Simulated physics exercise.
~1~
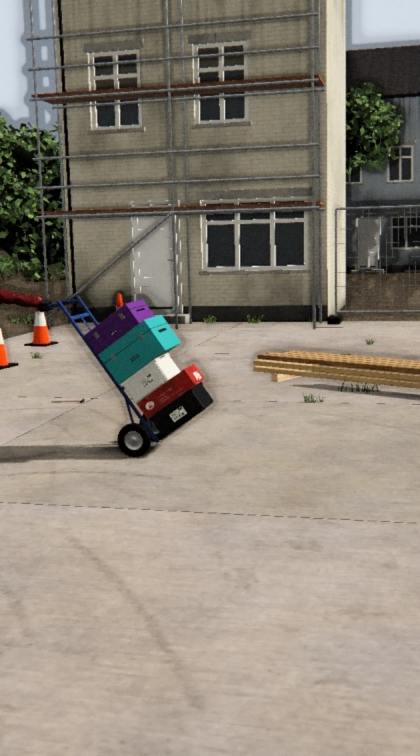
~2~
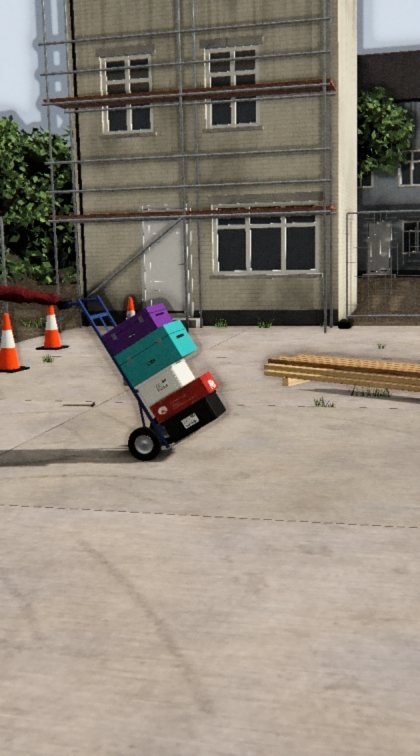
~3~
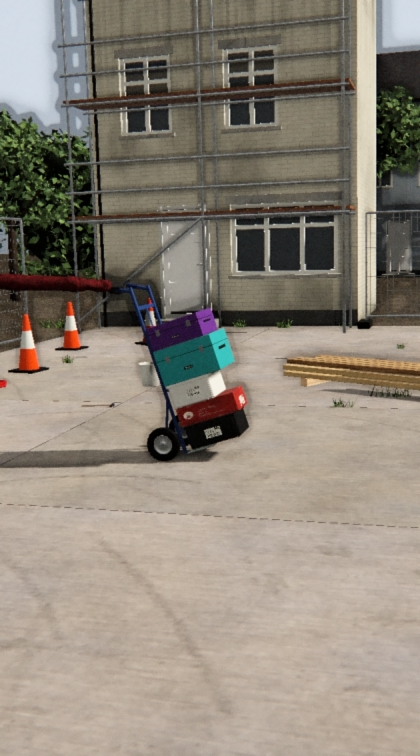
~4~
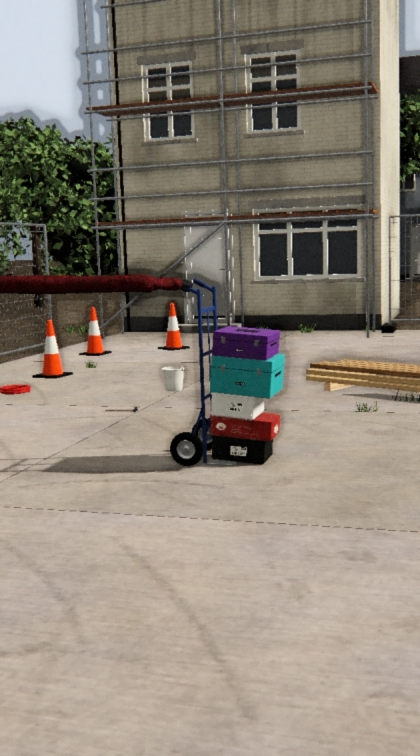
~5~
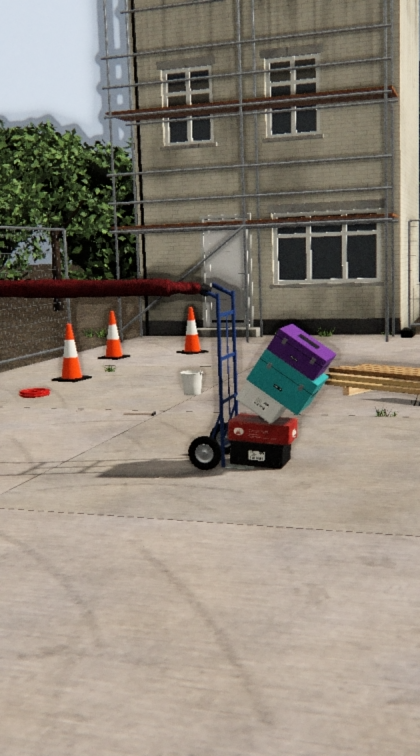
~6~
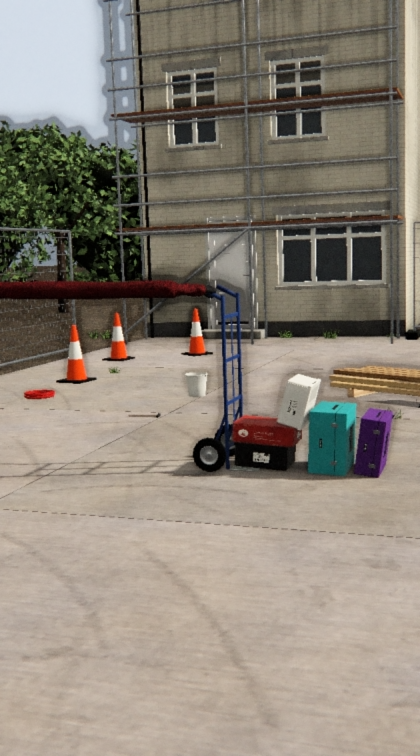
A blue hand truck stacked with five boxes leans back toward the left on a concrete yard, seen from the side, with a scaffolded building, orange cones and timber behind. From the top, the load is purple, turquoise, white, red and black. A dark red arm reaching in from the left swings the truck upright as the view pans slightly left. When it stops, the upper three boxes tip forward together to the right. The purple and turquoise ones land on the ground, while the white one rests tipped over on the red, still above the black.
